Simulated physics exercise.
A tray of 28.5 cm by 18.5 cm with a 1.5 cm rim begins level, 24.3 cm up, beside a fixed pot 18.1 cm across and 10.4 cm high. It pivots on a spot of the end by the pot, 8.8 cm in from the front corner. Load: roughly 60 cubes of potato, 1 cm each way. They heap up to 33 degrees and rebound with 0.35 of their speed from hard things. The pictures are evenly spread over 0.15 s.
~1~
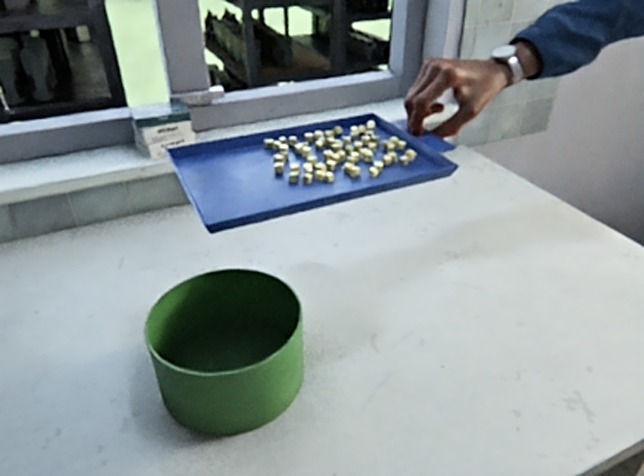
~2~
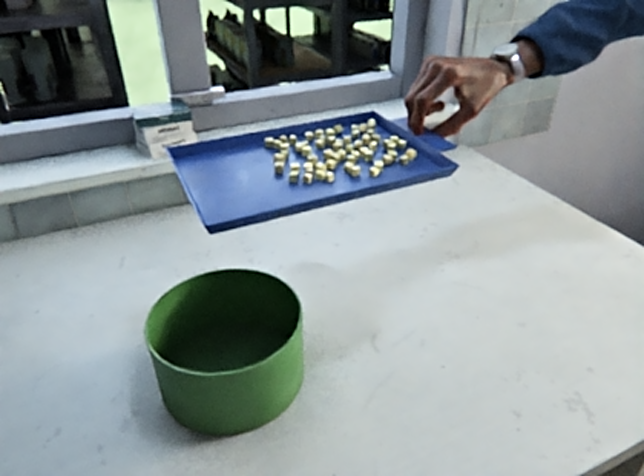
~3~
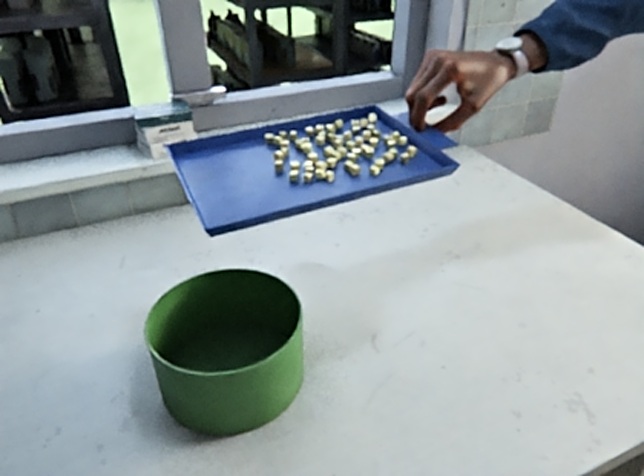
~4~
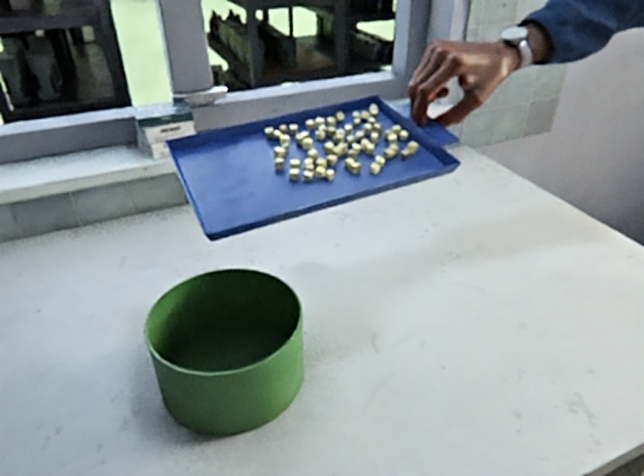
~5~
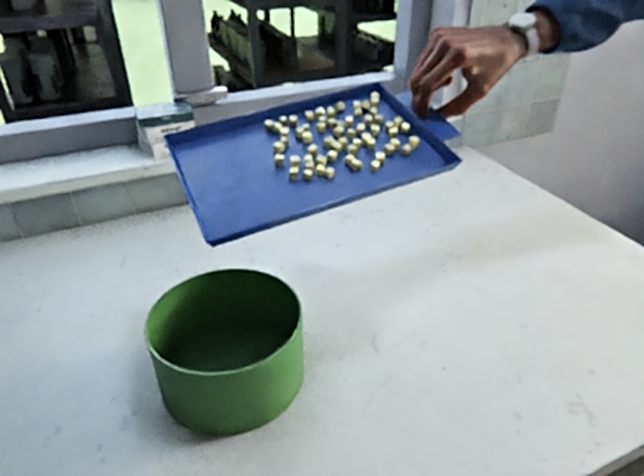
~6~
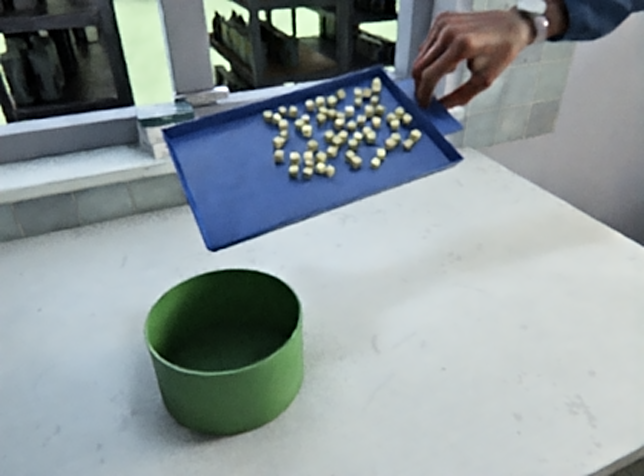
Blue tray of small pale cubes being tilted by a hand raising its right end, above a white table with a green pot.
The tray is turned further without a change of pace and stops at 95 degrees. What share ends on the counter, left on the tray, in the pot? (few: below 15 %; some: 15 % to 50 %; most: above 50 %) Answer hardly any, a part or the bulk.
Counter: The bulk, tray: Hardly any, pot: A part.
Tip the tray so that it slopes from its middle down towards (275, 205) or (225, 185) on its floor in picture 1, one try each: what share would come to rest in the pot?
Some 45 and 0 per cent.
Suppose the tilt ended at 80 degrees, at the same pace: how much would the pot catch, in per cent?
It would be near 25 per cent.
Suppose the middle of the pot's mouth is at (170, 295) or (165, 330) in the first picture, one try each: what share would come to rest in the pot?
About 0 and 0 per cent.
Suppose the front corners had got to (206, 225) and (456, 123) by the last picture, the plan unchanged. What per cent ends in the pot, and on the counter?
Pot 25, counter 75.
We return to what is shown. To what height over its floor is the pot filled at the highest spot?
Roughly 1.0 cm.
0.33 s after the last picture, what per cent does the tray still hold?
Some 90 per cent of the load.
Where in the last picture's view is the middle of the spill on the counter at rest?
Around (334, 457).
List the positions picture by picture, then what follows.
Tray tilt 0 degrees, front corners at (209, 221) and (452, 165); middle of the pieces at (337, 148); pot at (225, 315), in the first picture.
Tray tilt 1 degrees, front corners at (209, 222) and (453, 164); middle of the pieces at (337, 147), in the second picture.
Tray tilt 3 degrees, front corners at (209, 225) and (453, 163), lowest corner left front; middle of the pieces at (338, 144), in the third picture.
Tray tilt 7 degrees, front corners at (209, 230) and (454, 161), lowest corner left front; middle of the pieces at (338, 139), in the fourth picture.
Tray tilt 13 degrees, front corners at (210, 236) and (456, 159), lowest corner left front; middle of the pieces at (339, 132), in the fifth picture.
Tray tilt 19 degrees, front corners at (211, 243) and (457, 157), lowest corner left front; middle of the pieces at (339, 124); pot at (225, 314), in the sixth picture.
Then, 0.20 s after the last picture, tilt 58 degrees; the tray holds 100 %, the pot 0 %.
Then, 0.33 s after the last picture, tilt 85 degrees; the tray holds 90 %, the pot 0 %.
Then, 0.59 s after the last picture, tilt 95 degrees; the tray holds 0 %, the pot 30 %.
In the end, counter 70 %, tray 0 %, pot 30 %.
